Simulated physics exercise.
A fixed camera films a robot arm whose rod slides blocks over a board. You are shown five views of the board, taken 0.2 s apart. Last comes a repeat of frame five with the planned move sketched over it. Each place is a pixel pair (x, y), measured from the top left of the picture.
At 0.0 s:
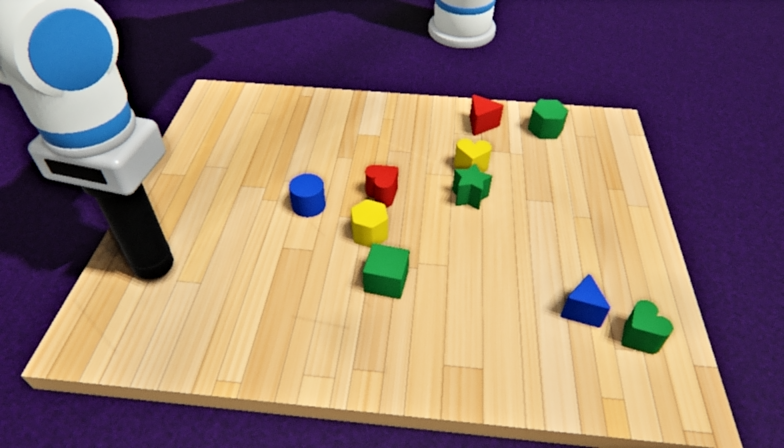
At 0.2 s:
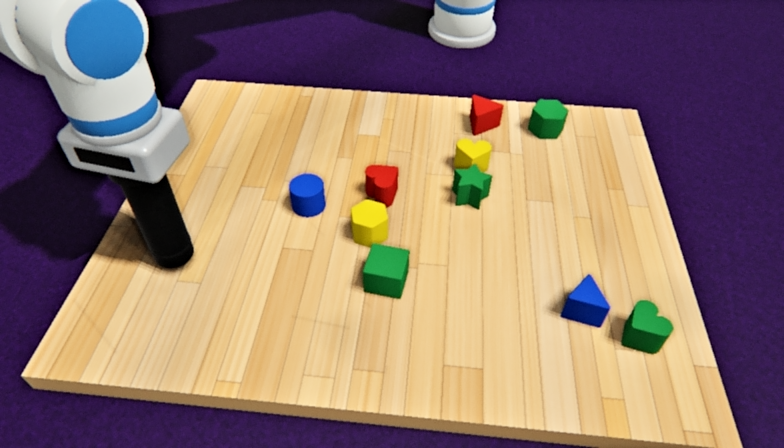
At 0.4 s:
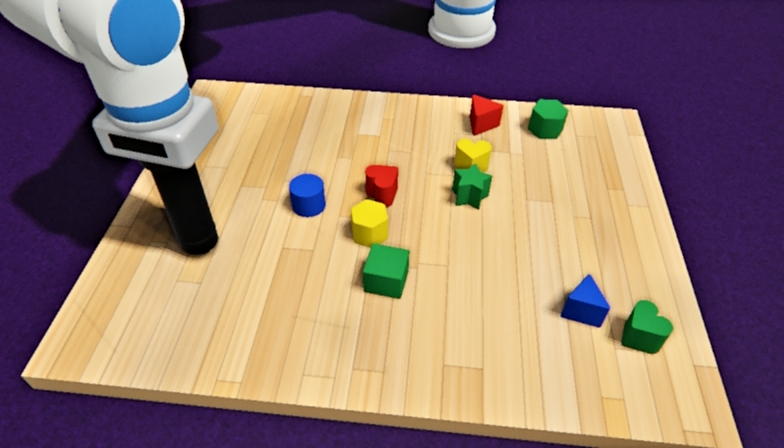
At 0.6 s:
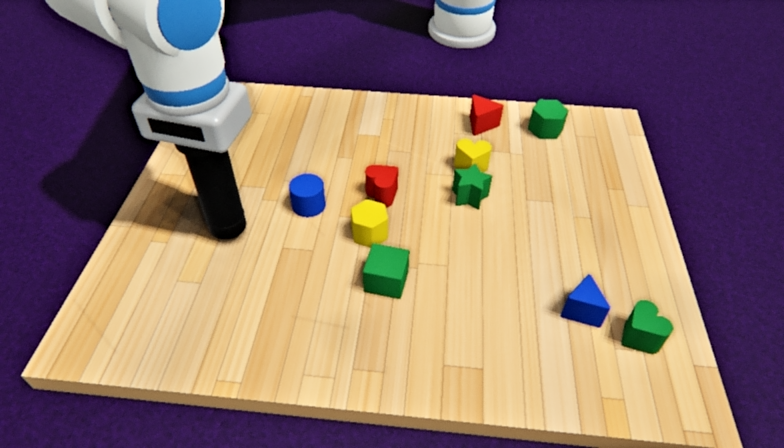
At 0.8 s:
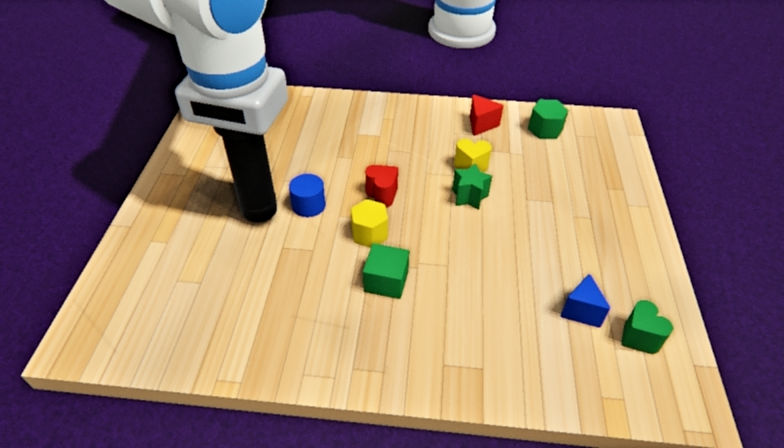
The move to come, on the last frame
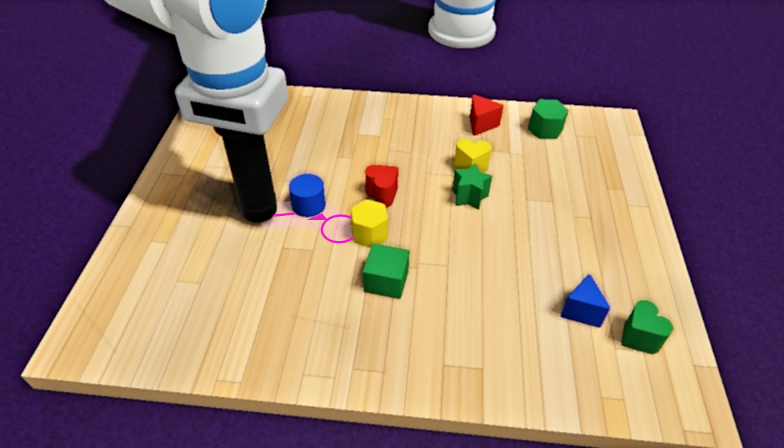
A pale wooden board lies on a dark purple surface, seen from above at an angle by a still camera. A blue cylinder, red heart and yellow hexagon sit left of centre above a green block, with red, yellow and green shapes beyond and a blue triangle and green heart at right. A white-and-blue robot arm moves its black rod steadily rightward and away, nearing the cylinder, while every block stays still.
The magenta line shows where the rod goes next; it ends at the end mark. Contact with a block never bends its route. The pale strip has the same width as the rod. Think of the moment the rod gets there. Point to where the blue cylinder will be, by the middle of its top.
I predict (344, 177).
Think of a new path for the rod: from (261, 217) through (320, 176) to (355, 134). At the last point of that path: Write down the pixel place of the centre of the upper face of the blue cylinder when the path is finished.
Around (336, 177).
The line goes from (261, 217) by way of (290, 214) and (318, 216) to (340, 229).
What follows on the original path. One third of the way, rod (290, 208); blue cylinder (320, 181).
Two thirds of the way, rod (318, 209); blue cylinder (342, 177).
At the end, rod (339, 222); blue cylinder (344, 177); yellow hexagon (375, 215); red heart-shaped block unmoved.
